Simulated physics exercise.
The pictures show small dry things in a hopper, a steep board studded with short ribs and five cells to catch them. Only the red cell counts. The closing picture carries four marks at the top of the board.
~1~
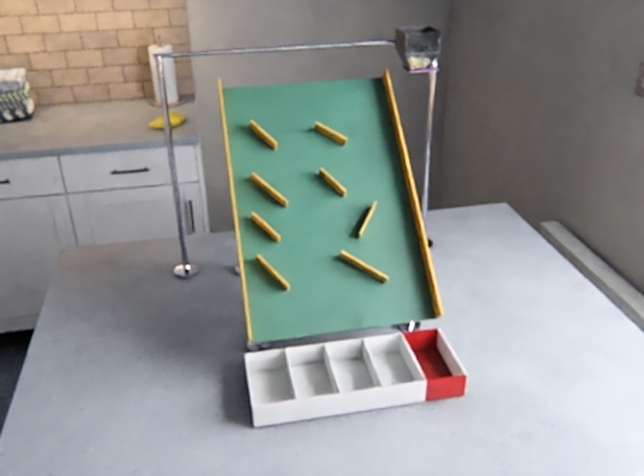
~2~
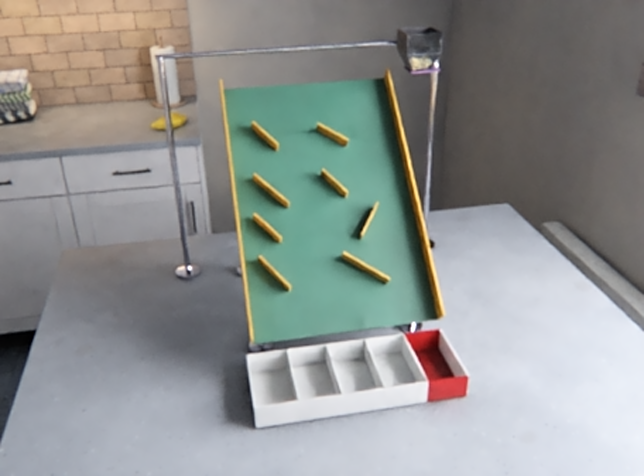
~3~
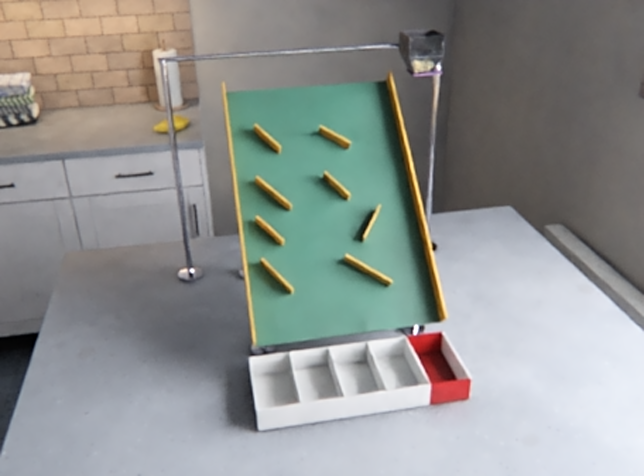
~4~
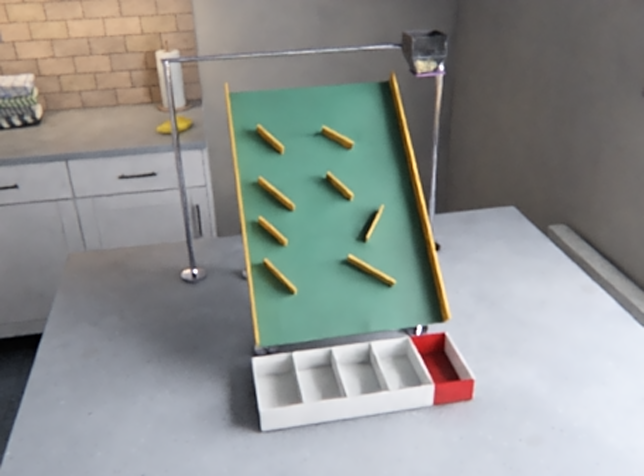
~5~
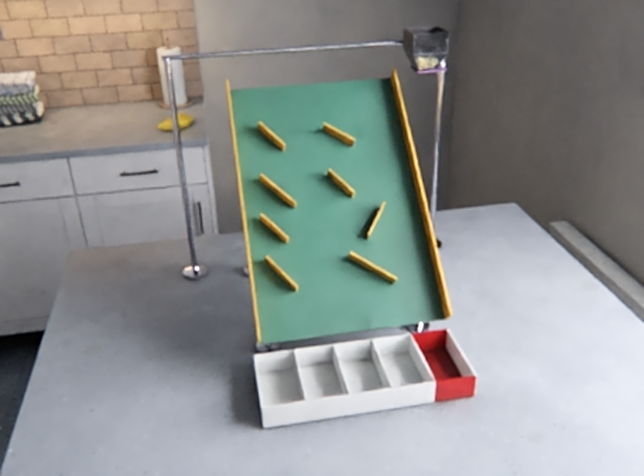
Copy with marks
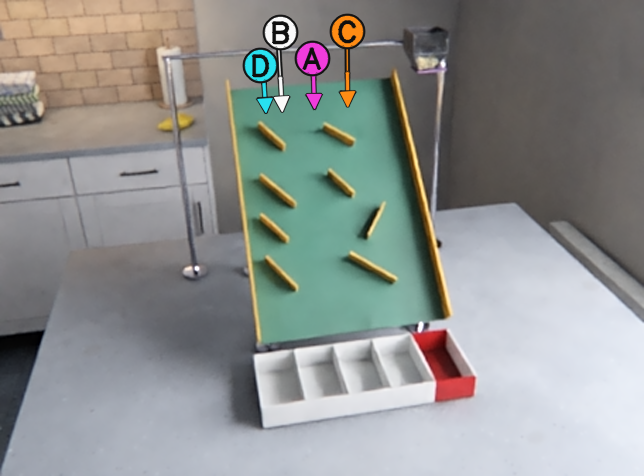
The view drifts very slightly while the ribbed green board, hopper and cells stay still.
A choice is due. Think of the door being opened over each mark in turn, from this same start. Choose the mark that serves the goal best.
C is best.
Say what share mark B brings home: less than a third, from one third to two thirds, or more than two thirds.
Less than a third.
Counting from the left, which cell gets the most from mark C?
It is the fifth one.
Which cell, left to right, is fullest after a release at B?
It is the third one.
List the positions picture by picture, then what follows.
In the first frame, hopper at (419, 60), soya beans, door shut.
In the second frame, ribs (253, 121) to (278, 144), (318, 123) to (348, 140), (254, 174) to (289, 203).
In the third frame, ribs (325, 172) to (350, 195), (257, 216) to (284, 241), (364, 237) to (381, 205).
In the fourth frame, ribs (265, 259) to (296, 290), (349, 255) to (396, 282).
In the fifth frame, red cell at (455, 387), number 5 of 5 from the left.
On the marked copy, mark A meets the board at (314, 103); mark B meets the board at (282, 106); mark C meets the board at (347, 100); mark D meets the board at (265, 107).
For mark A, about a third in the red cell, about half in other cells, a small part outside the box.
For mark B, a small part in the red cell, about half in other cells, about a quarter outside the box.
For mark C, most in the red cell, a small part in other cells, a small part outside the box.
For mark D, about a quarter in the red cell, about half in other cells, about a quarter outside the box.
